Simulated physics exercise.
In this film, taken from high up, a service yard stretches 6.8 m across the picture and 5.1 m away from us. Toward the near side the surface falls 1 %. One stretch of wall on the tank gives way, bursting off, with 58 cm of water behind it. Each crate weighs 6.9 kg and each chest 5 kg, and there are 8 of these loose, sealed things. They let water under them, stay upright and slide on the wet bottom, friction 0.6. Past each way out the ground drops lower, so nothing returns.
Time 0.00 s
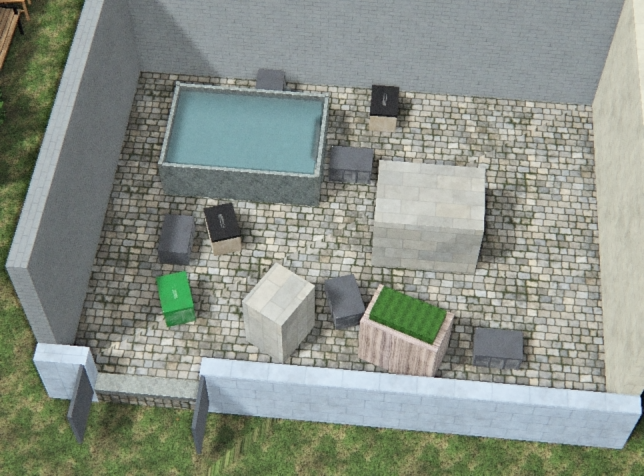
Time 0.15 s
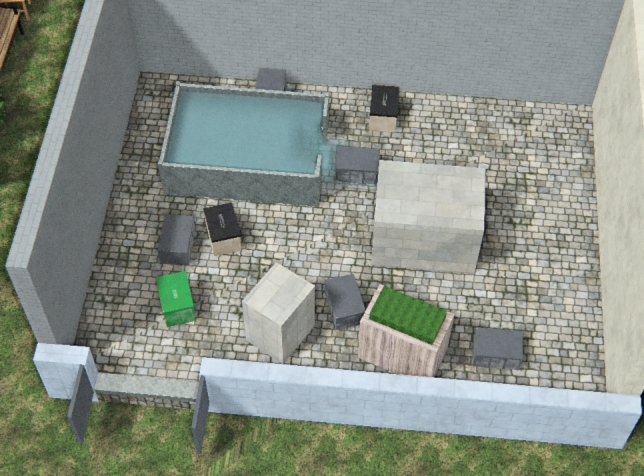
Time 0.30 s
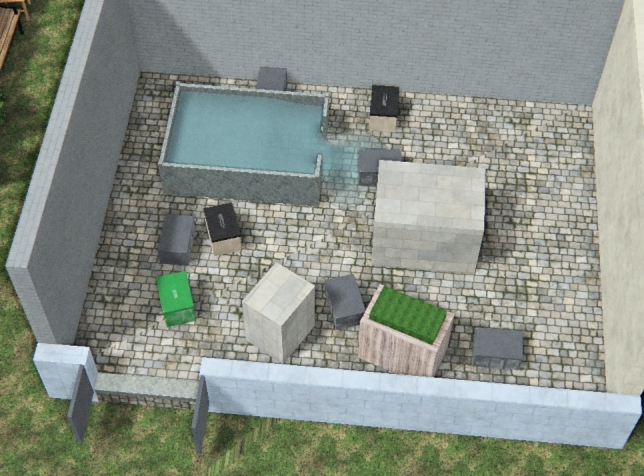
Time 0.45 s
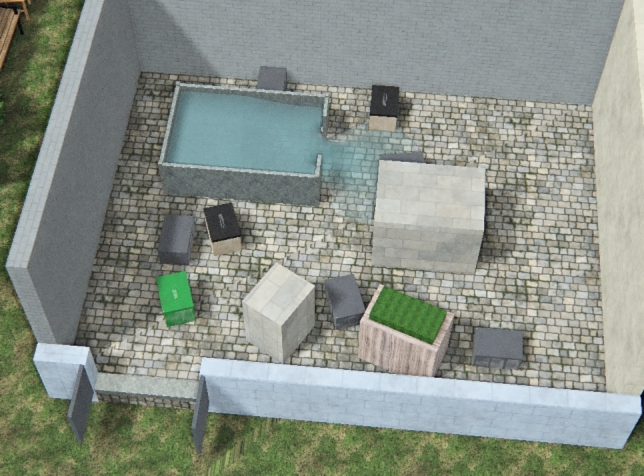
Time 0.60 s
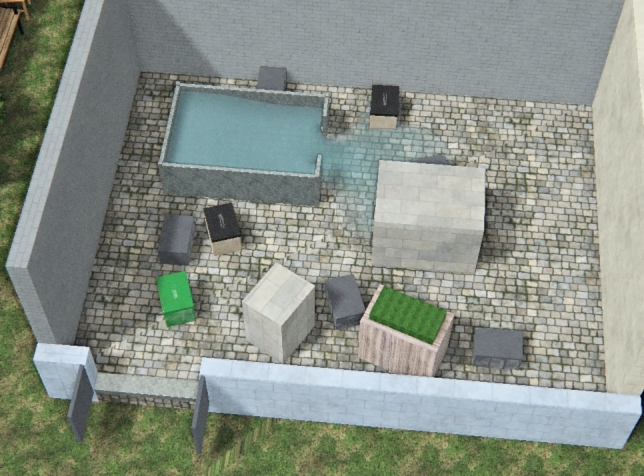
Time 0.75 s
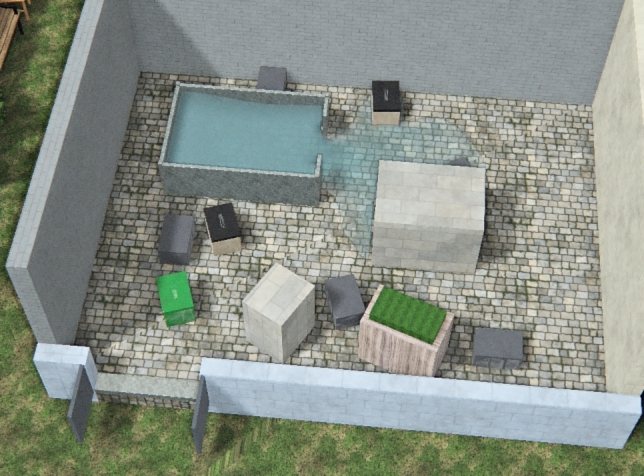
Water bursts from the raised tank's right side, pushes a gray block away, and spreads across the paving.
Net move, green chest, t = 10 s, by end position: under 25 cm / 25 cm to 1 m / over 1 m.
Under 25 cm.
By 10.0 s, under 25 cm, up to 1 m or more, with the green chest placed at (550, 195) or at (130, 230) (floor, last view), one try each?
Try one: It is washed away. Try two: It hardly moves.
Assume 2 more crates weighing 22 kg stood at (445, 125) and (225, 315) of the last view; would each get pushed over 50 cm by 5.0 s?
Taking them in order, they come out greater and smaller.
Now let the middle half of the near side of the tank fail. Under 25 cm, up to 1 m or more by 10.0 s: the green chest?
Then the green chest ends far away.
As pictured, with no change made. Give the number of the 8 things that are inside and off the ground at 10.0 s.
At that moment it comes to 5.
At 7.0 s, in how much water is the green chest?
1 cm, roughly.
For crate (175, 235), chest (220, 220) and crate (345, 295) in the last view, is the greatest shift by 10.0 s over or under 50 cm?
First one stayed inside, second one stayed inside, third one went too far.
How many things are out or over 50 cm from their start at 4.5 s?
Count then: 3.
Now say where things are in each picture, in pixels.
The first frame shows the green chest at (175, 291) rests on the ground; water covers 3.0 m2; 0 of 8 have shifted.
The second frame shows the green chest at (175, 291) rests on the ground; water covers 3.3 m2; 2 of 8 have shifted.
The third frame shows the green chest at (175, 291), on the bottom; 3.9 m2 under water; 2 of 8 have shifted.
The fourth frame shows the green chest at (175, 291) rests on the ground; 4.7 m2 under water; 2 of 8 have shifted.
The fifth frame shows the green chest at (175, 291) rests on the ground; water covers 5.4 m2; 2 of 8 have shifted.
The sixth frame shows the green chest at (175, 291), on the bottom; 6.4 m2 under water; 3 of 8 have shifted.
After 2.0 s the green chest is near (175, 291), 0.0 m from its start, aground; 0 of 8 are out; 2 afloat.
After 4.5 s the green chest is near (175, 291), 0.0 m from its start, aground; 0 of 8 are out; 2 afloat.
After 7.0 s the green chest is near (175, 291), 0.0 m from its start, aground; 0 of 8 are out; 4 afloat.
After 10.0 s the green chest is near (169, 292), 0.1 m from its start, aground; 0 of 8 are out; 5 afloat.
